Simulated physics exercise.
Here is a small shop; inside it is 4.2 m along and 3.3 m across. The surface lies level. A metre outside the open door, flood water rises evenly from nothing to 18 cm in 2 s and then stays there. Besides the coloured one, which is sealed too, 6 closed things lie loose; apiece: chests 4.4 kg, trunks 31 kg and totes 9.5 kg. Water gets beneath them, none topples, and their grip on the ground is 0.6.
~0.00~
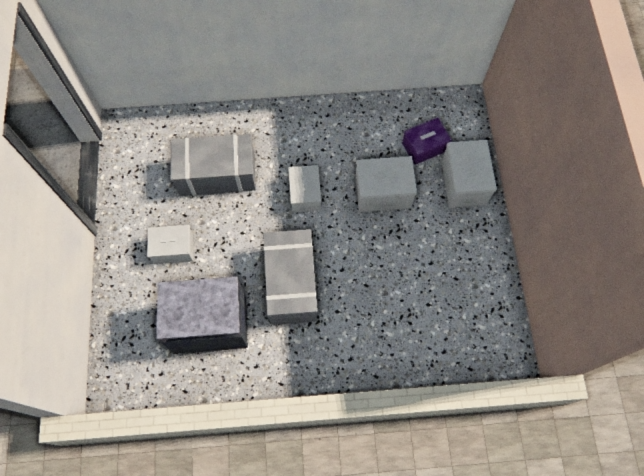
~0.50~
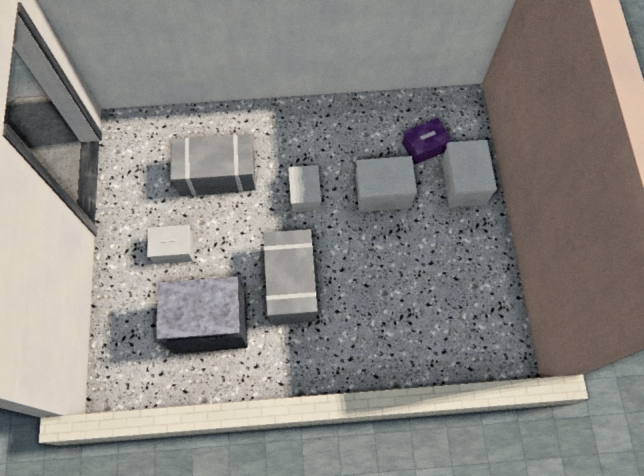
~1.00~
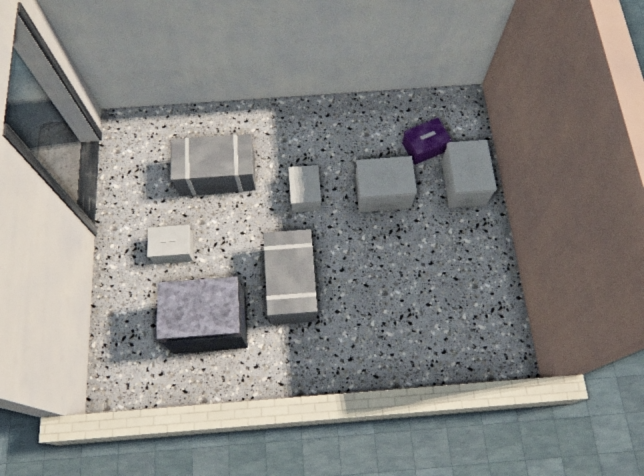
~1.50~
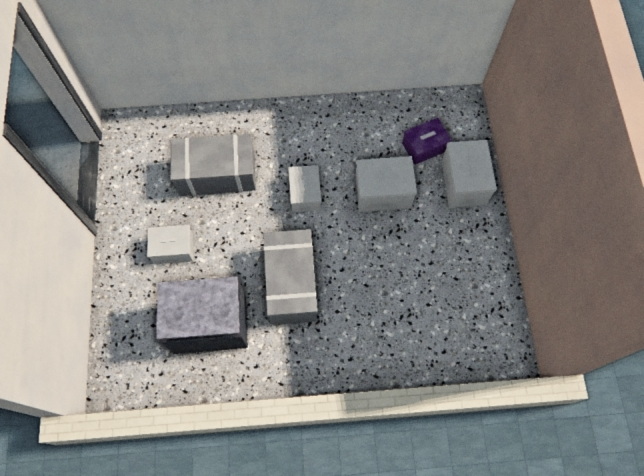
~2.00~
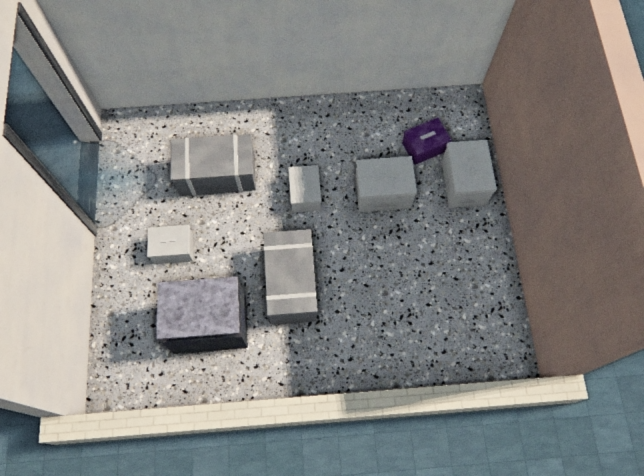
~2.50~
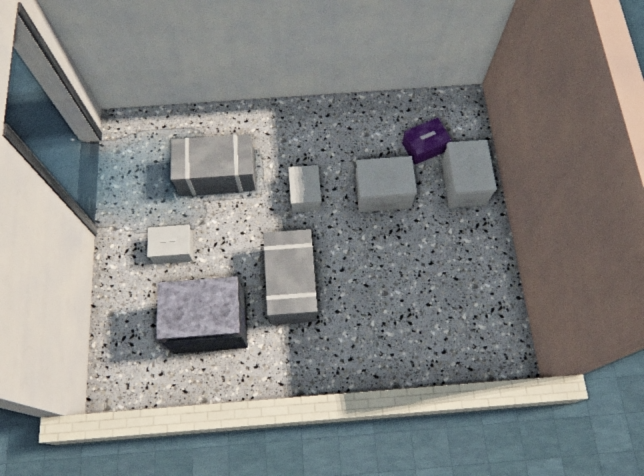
Water spreading over the paving outside a small shop, then creeping in at the left doorway while the boxes stay still.
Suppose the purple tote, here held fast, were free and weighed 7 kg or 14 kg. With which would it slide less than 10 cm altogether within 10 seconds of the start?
Verdict: Only the higher weight holds it.
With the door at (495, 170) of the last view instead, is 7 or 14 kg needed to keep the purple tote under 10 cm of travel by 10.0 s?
Then neither load is enough.
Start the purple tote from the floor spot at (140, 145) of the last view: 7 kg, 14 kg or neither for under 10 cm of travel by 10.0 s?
Neither holds.
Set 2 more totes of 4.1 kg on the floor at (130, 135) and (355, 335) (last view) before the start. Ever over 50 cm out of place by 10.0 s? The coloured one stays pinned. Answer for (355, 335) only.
Answer: Under.
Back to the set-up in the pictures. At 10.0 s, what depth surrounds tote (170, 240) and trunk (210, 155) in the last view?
Roughly 6 and 8 cm.
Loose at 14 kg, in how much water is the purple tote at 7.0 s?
Roughly 5 cm.
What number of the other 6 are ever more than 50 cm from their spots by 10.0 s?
That makes 3.
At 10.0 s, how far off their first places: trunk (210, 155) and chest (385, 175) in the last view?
In that order: 50 cm, 150 cm.
After 3.5 s the purple tote would be 0 cm from its start with 7 kg and 0 cm from its start with 14 kg; 0 cm of water round it then.
After 4.5 s the purple tote would be 0 cm from its start with 7 kg and 0 cm from its start with 14 kg; 2 cm of water round it then.
After 7.0 s the purple tote would be 12 cm from its start with 7 kg and 0 cm from its start with 14 kg; 5 cm of water round it then.
After 10.0 s the purple tote would be 110 cm from its start with 7 kg and 0 cm from its start with 14 kg; 7 cm of water round it then.
